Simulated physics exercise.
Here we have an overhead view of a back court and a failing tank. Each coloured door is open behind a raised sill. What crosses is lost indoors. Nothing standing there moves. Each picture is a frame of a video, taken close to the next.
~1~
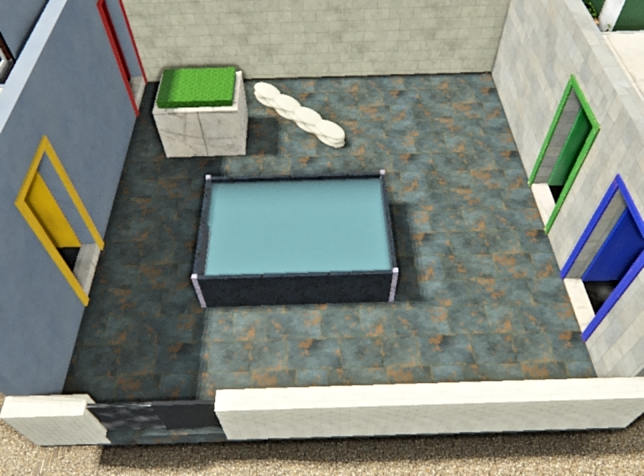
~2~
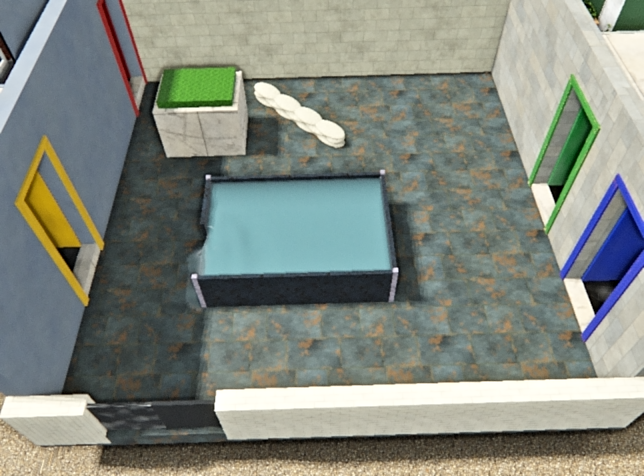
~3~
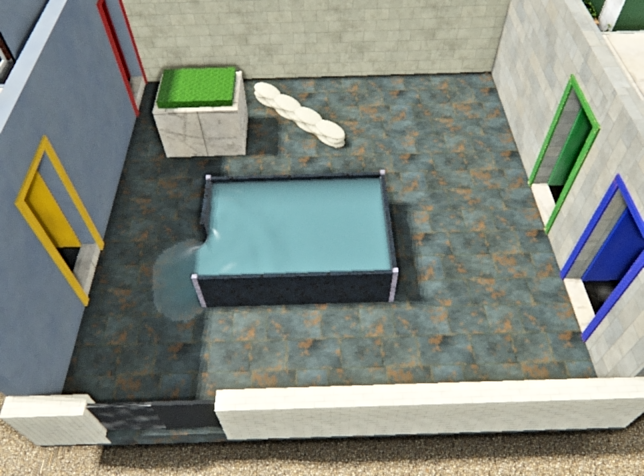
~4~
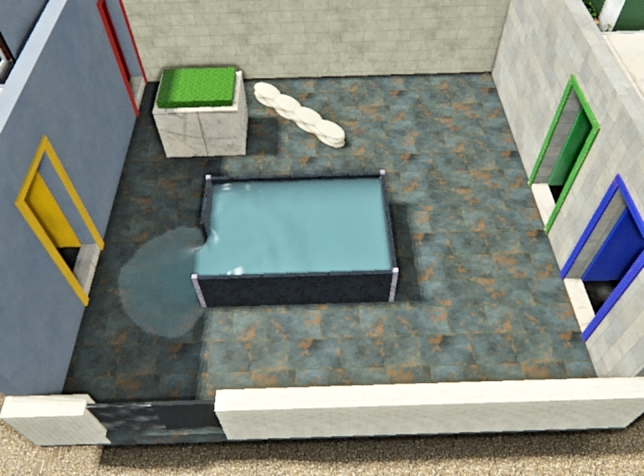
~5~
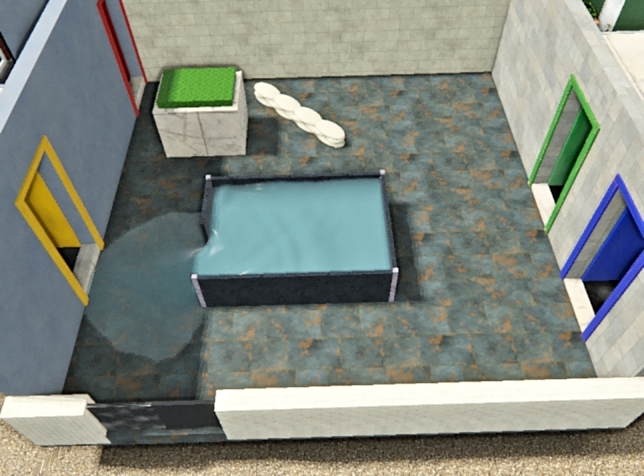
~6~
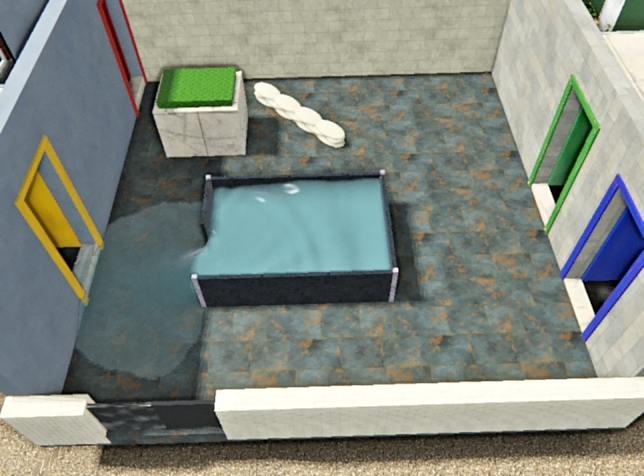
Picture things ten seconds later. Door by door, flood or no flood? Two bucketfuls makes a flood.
Green door: No flood, yellow door: Flood, blue door: Flood, red door: No flood.
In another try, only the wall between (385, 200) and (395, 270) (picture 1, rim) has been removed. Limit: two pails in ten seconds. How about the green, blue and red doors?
The green door exceeds the limit, the blue door exceeds the limit and the red door falls short.
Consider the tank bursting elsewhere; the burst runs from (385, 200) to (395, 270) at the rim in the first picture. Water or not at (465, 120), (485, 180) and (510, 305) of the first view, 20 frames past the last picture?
The first spot is soaked, the second soaked and the third soaked.
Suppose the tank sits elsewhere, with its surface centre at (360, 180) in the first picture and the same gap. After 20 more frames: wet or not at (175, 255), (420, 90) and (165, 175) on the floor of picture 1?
Log: Flood; no flood; flood.
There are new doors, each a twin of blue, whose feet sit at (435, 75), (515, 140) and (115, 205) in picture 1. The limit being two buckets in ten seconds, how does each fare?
In order, the new doors go: Undershoots, undershoots, overshoots.
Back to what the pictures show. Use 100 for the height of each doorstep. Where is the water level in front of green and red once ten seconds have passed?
I'd put the first at close to 50 per cent and the second at close to 40 per cent.
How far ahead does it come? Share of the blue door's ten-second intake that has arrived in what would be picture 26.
Roughly 0 per cent.
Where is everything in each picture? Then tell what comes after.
Still water in the water tank at (296, 225), in the first picture.
Water pours out at (207, 270) and has run to a hidden place, in the second picture.
The front is at (169, 252), out from the gap at (208, 271), in the third picture.
Water pours out at (208, 271) and has run to (128, 266), in the fourth picture.
Water pours out at (208, 271) and has run to (87, 305), in the fifth picture.
The front is at (78, 338), out from the gap at (207, 270), in the sixth picture.
A moment on, water covers 15 % of the floor; the green door not reached, the yellow door over two buckets in, the blue door not reached, the red door not reached.
Next, water covers 20 % of the floor; the green door not reached, the yellow door far over two buckets in, the blue door not reached, the red door not reached.
Then, water covers 35 % of the floor; the green door not reached, the yellow door far over two buckets in, the blue door not reached, the red door wet at the sill, nothing in.
Later, water covers 65 % of the floor; the green door not reached, the yellow door far over two buckets in, the blue door over two buckets in, the red door wet at the sill, nothing in.
In the end, water covers 90 % of the floor; the green door wet at the sill, nothing in, the yellow door far over two buckets in, the blue door far over two buckets in, the red door wet at the sill, nothing in.
